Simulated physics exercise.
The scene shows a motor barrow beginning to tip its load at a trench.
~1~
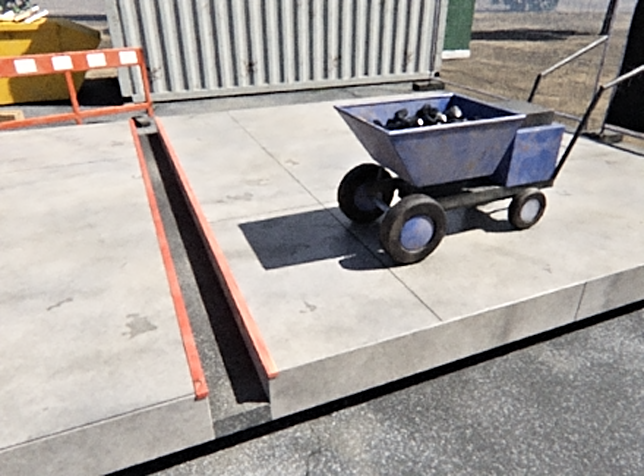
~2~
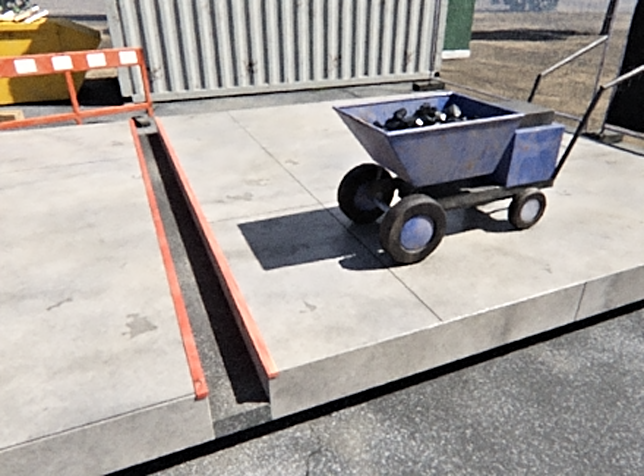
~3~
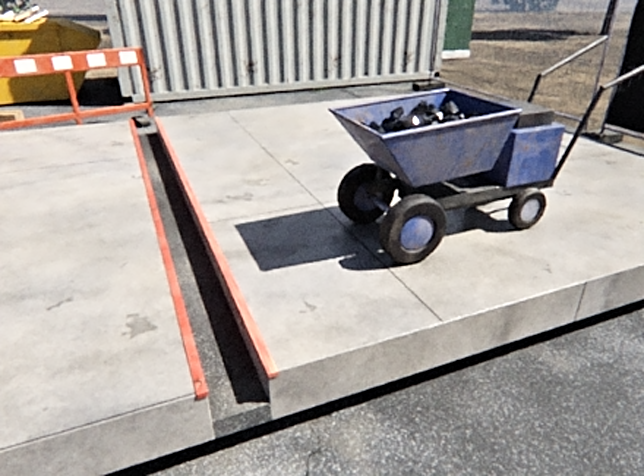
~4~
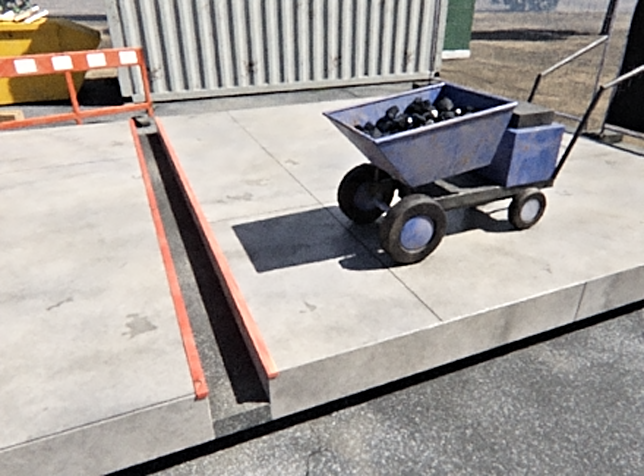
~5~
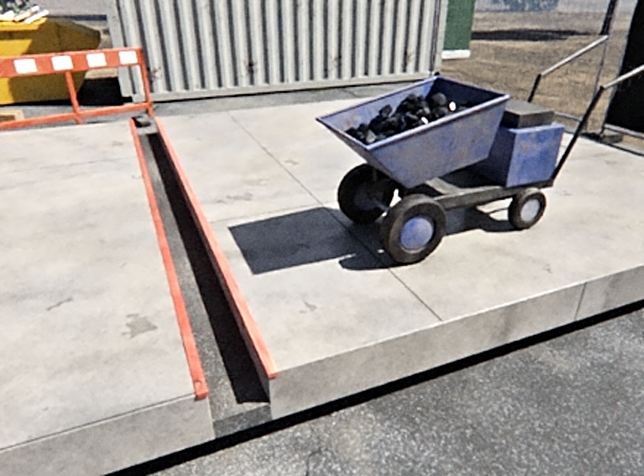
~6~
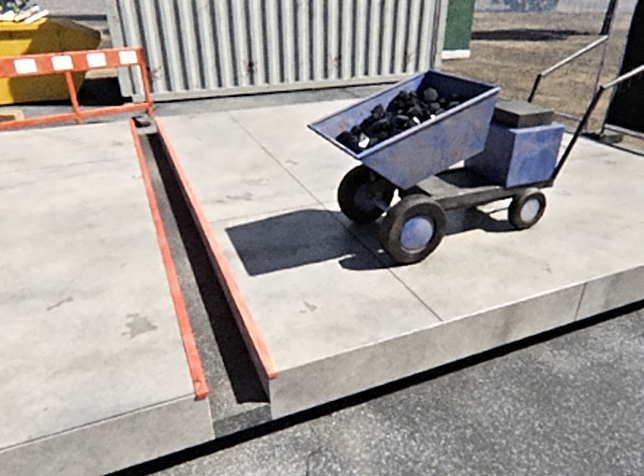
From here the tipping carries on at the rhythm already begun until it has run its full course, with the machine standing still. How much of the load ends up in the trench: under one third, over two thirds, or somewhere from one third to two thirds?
I reckon it's the low case, with the trench getting short of one-third.
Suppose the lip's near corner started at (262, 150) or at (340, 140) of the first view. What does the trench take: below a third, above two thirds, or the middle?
Note - position 1: Under a third; position 2: One to two thirds.
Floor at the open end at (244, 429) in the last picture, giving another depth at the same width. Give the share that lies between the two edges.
I'd put it at about 30 in a hundred.
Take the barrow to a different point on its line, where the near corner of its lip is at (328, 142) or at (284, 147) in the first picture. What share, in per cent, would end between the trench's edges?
About 70 percent at the first place and about 50 percent at the second.
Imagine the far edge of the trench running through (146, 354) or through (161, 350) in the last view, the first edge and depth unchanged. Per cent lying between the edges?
Result, try 1: 20 in a hundred; try 2: 20 in a hundred.
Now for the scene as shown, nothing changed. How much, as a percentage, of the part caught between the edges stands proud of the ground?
Roughly 0 %.
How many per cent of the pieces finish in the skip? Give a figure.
Roughly 30 per cent of the load.
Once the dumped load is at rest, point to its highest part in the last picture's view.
Top at rest: Roughly (270, 248).
Soon, skip tipped steeply; all in the skip.
A while on, skip tipped right over; most in the skip; a small part short of the trench.
Towards the end, skip tipped right over; about a third in the skip; about half short of the trench; a small part in or heaped over the trench; a stray few beyond it.
Finally, skip tipped right over; about a third in the skip; about half short of the trench; about a quarter in or heaped over the trench; a stray few beyond it.
